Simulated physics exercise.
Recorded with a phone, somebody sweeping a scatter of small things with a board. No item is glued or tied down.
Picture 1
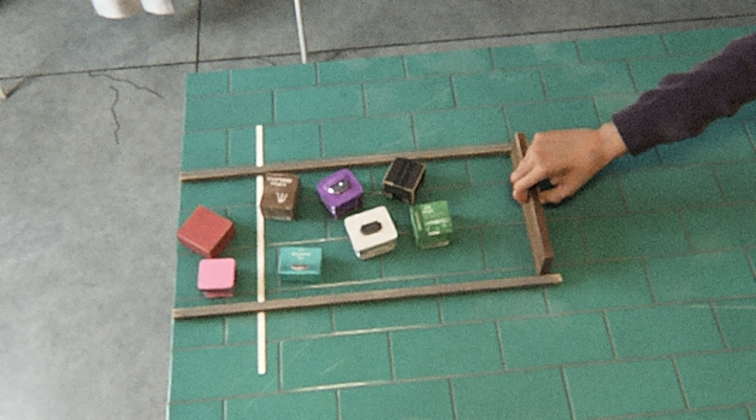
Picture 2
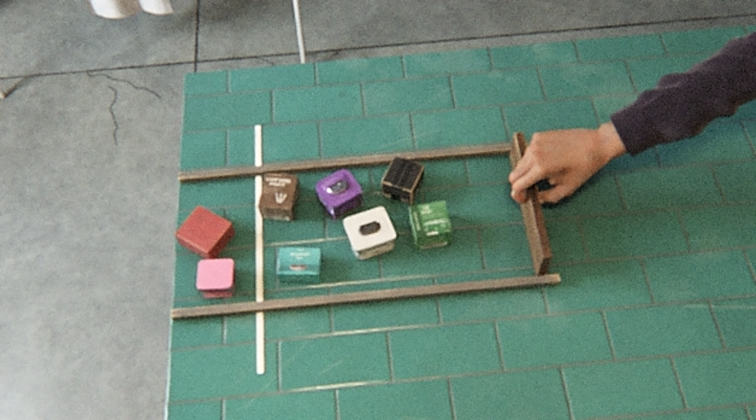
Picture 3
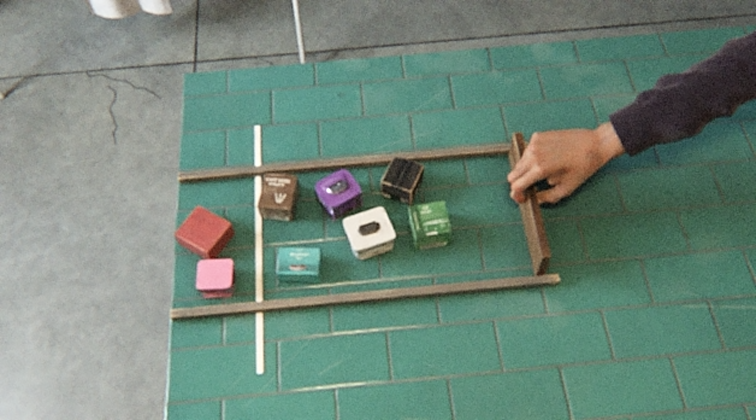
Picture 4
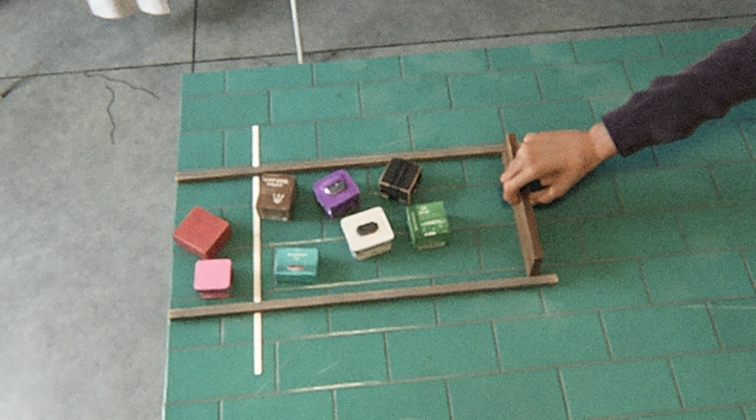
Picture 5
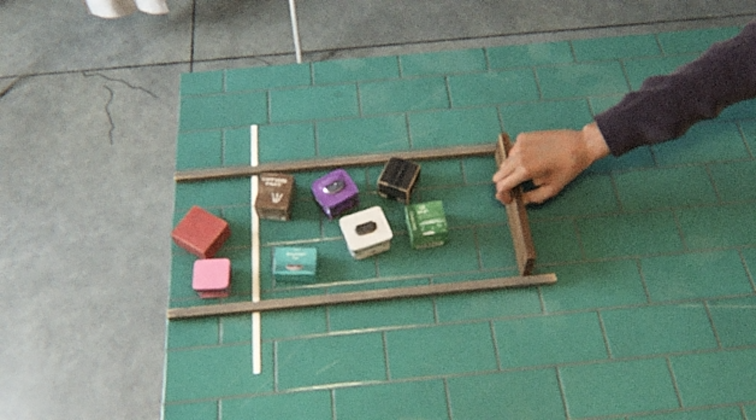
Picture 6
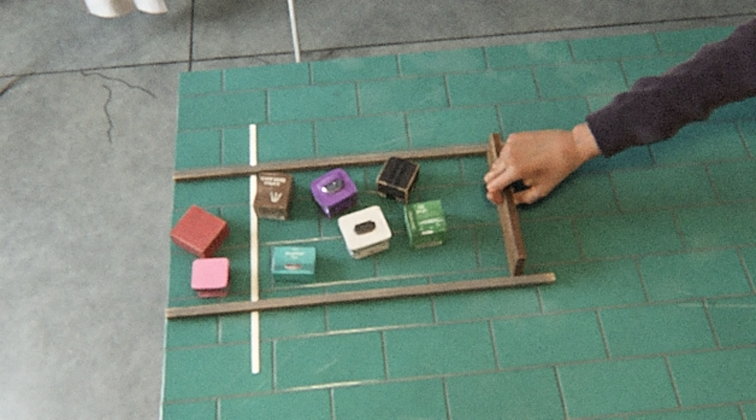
To begin with, a hand grips a wooden board at the right end of two rails on a green surface, with small colorful boxes and blocks scattered to its left. The hand holds nearly still, then slides the board slightly leftward, while the objects keep their arrangement.
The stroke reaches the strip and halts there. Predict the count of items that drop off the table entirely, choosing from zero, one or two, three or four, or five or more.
The number going over the end will be just one or two.
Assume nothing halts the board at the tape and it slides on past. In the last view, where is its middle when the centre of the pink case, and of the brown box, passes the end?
Roughly (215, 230); for the second one, roughly (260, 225).
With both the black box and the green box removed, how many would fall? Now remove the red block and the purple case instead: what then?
Try 1: 0; try 2: 0.
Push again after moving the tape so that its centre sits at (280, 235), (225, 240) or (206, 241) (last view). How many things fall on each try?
The counts would be 0, 3 and 5.
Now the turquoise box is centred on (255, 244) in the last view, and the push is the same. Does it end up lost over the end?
Note: From that start it slides off.
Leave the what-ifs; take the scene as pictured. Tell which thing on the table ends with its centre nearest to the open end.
It would be the white case, I'd say.
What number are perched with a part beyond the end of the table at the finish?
0 in all.
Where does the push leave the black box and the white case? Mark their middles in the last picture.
They end up close to (236, 201) and (194, 238).
Early on, none off yet; red block at rest near (200, 233); pink case at rest near (212, 278); brown box at rest near (274, 196).
A while later, none off yet; red block at rest near (200, 233); pink case at rest near (212, 278); brown box moving near (268, 196).
Further along, none off yet; red block travelled a little near (189, 234); pink case at rest near (211, 279); brown box travelled well along near (207, 193).
Finally, the number that fall off is one or two; lost, brown box and red block.
